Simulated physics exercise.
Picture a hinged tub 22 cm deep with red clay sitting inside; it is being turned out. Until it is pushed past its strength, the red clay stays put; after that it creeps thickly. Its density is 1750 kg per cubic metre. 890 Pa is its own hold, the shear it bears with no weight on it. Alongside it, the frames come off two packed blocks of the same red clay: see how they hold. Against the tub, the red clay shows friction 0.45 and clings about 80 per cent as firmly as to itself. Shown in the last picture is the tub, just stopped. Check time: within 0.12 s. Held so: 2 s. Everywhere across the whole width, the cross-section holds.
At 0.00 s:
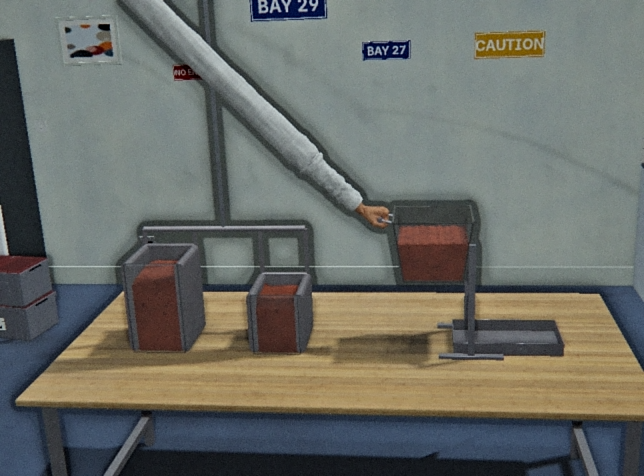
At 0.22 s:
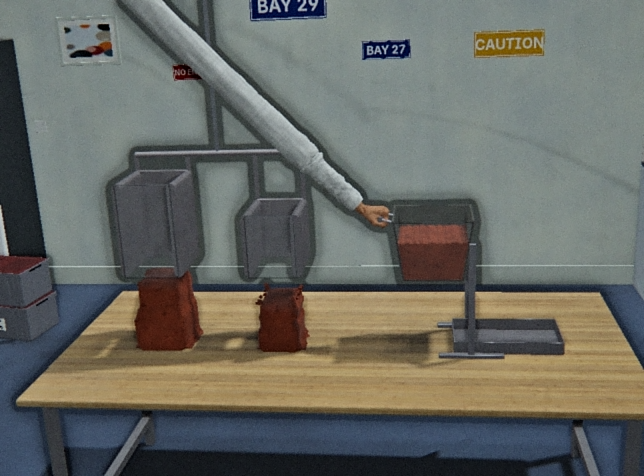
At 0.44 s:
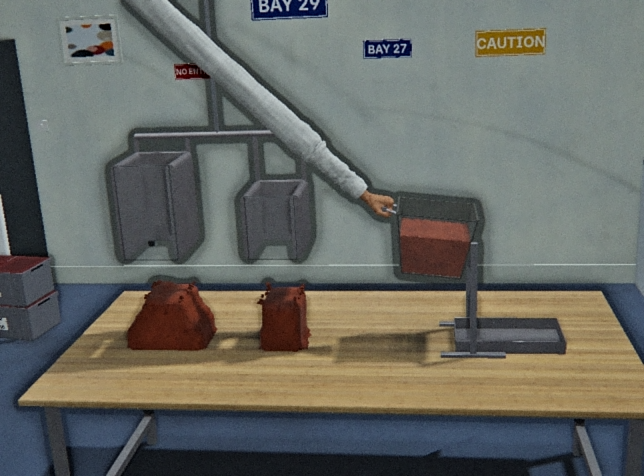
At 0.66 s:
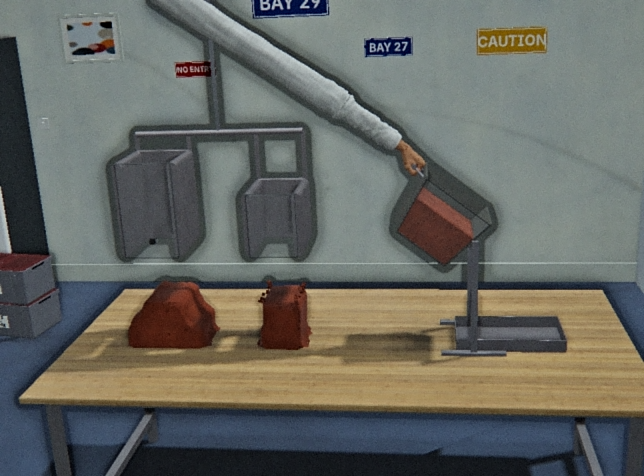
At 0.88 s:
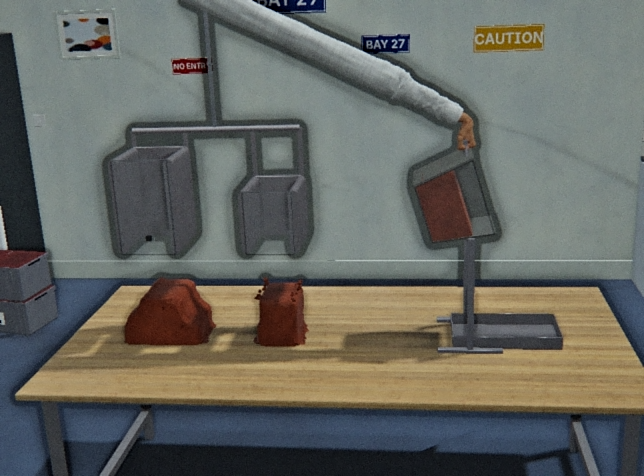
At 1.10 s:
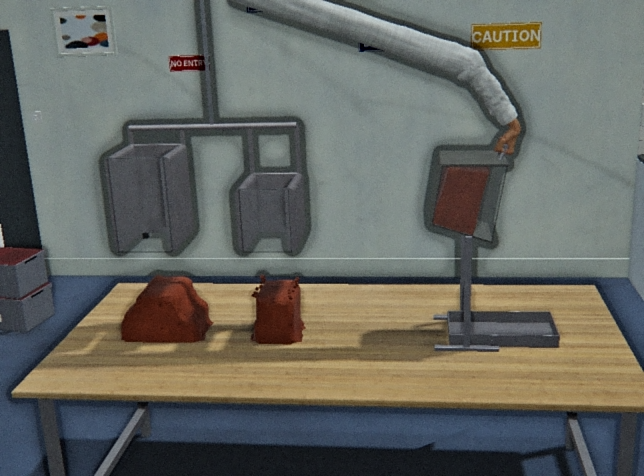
In a workroom with a pale wall and signs reading bay numbers and caution, a fixed, slightly raised view faces a light wooden table. Two grey moulds hold red clay blocks at left and centre, while a white-sleeved arm grips a hinged tub of red clay at right. The moulds lift away, the left block slumps wider, and the arm swings the tub clockwise onto its side.
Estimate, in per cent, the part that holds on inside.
The part holding on inside is about 40 %.
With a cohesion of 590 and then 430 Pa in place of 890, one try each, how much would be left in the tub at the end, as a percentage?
Try one gives 35 per cent, try two gives 30 per cent.
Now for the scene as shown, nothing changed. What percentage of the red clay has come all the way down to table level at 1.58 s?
Roughly 0 per cent.
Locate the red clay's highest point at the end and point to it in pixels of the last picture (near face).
The highest point is near (466, 205) in the last picture.
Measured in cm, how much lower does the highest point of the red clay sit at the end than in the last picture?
13 cm.
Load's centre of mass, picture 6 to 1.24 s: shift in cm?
About 6 cm.
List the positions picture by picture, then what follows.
The first frame shows handle-side rim at (394, 223), tilt 0 degrees; top of the red clay at (436, 244); blocks stand 31 cm, 20 cm (left to right).
The second frame shows handle-side rim at (394, 222), tilt 0 degrees; top of the red clay at (436, 243); blocks stand 28 cm, 20 cm (left to right).
The third frame shows handle-side rim at (399, 213), tilt 6 degrees; top of the red clay at (404, 235); blocks stand 21 cm, 20 cm (left to right).
The fourth frame shows handle-side rim at (428, 178), tilt 38 degrees; top of the red clay at (417, 200); blocks stand 21 cm, 20 cm (left to right).
The fifth frame shows handle-side rim at (474, 160), tilt 73 degrees; top of the red clay at (451, 173); blocks stand 21 cm, 20 cm (left to right).
The sixth frame shows handle-side rim at (508, 167), tilt 99 degrees; top of the red clay at (453, 169); blocks stand 21 cm, 20 cm (left to right).
After 1.24 s, the tub is at 99 degrees and holds 99 %.
After 1.41 s, the tub is at 99 degrees and holds 56 %.
After 1.58 s, the tub is at 99 degrees and holds 40 %.
After 1.75 s, the tub is at 99 degrees and holds 40 %.
After 3.10 s, at the end, the tub is at 99 degrees and holds 40 %.
